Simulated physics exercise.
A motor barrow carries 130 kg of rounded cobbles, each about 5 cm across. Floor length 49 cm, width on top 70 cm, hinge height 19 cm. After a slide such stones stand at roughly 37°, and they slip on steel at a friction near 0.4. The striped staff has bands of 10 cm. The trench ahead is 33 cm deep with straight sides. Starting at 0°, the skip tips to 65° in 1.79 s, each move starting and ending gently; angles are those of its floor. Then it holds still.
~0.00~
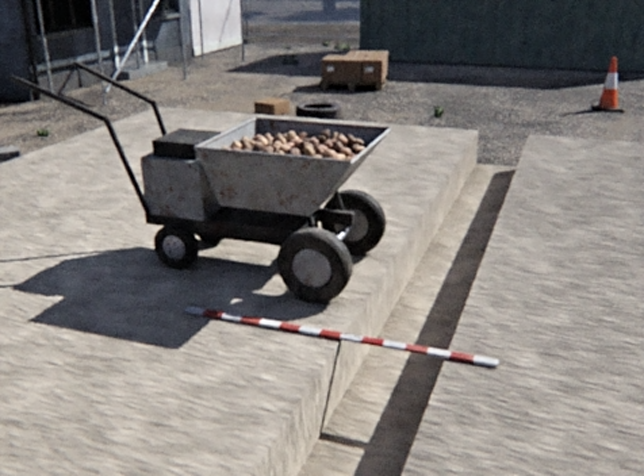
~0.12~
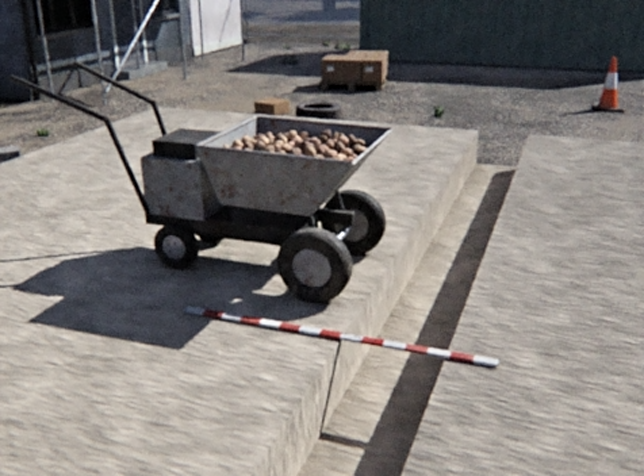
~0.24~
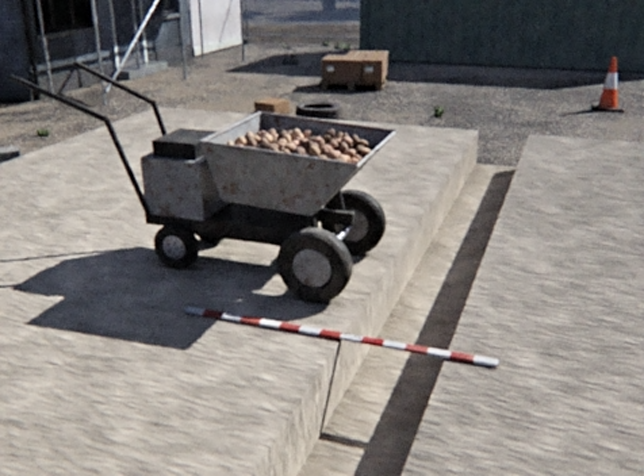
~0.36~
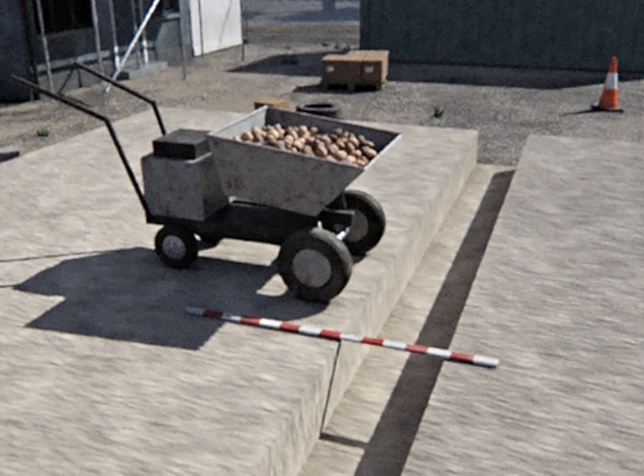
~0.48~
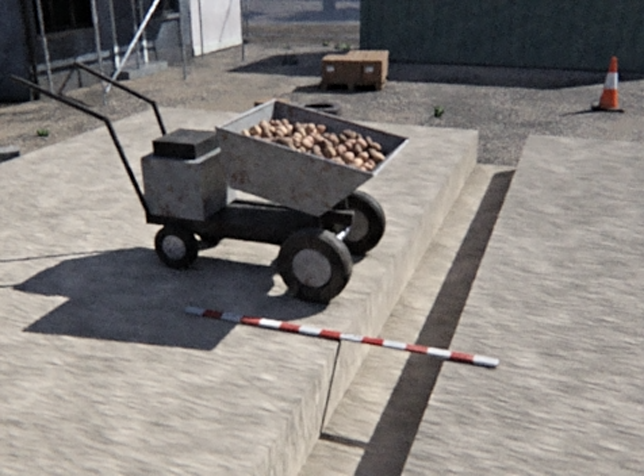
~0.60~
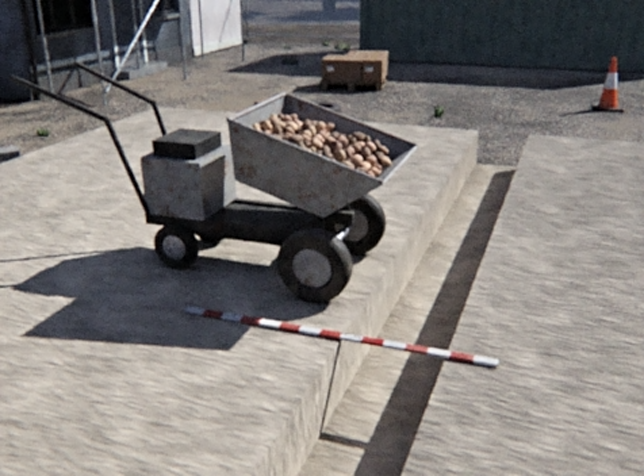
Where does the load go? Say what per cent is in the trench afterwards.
Close to 61 in a hundred.
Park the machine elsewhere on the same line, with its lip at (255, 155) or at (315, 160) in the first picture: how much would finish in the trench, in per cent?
Near 85 per cent from the first place, 95 from the second.
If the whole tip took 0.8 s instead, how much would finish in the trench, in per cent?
In that case some 50 per cent.
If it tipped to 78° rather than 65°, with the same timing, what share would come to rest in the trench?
It would be near 55 per cent.
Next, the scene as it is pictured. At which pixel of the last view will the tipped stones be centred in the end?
Near (457, 327).
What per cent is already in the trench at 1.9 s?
About 15 per cent by then.
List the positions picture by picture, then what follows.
Lip at (351, 163), floor tilted 0°, highest stones at (314, 141), in the first frame.
Lip at (353, 164), floor tilted 1°, highest stones at (312, 141); the stones move at 0.1 m/s on average, in the second frame.
Lip at (357, 166), floor tilted 3°, highest stones at (310, 138); the stones move at 0.2 m/s on average, in the third frame.
Lip at (364, 170), floor tilted 7°, highest stones at (283, 134); the stones move at 0.3 m/s on average, in the fourth frame.
The skip is at 12°, its lip at (373, 176); the top of the load is at (282, 129); the stones move at 0.4 m/s on average, in the fifth frame.
Lip at (383, 183), floor tilted 17°, highest stones at (285, 123); the stones move at 0.4 m/s on average, in the sixth frame.
After 1.3 s the floor is at 55°; 100 % in the skip; the foremost stones are at (435, 228).
After 1.9 s the floor is at 65°; 68 % in the skip, 13 % in the trench, 19 % past the trench; the foremost stones are at (531, 302).
After 2.2 s the floor is at 65°; 44 % in the skip, 22 % in the trench, 34 % past the trench; the foremost stones are at (593, 309).
After 4.2 s the floor is at 65°; 3 % in the skip, 61 % in the trench, 35 % past the trench; the foremost stones are at (624, 309).
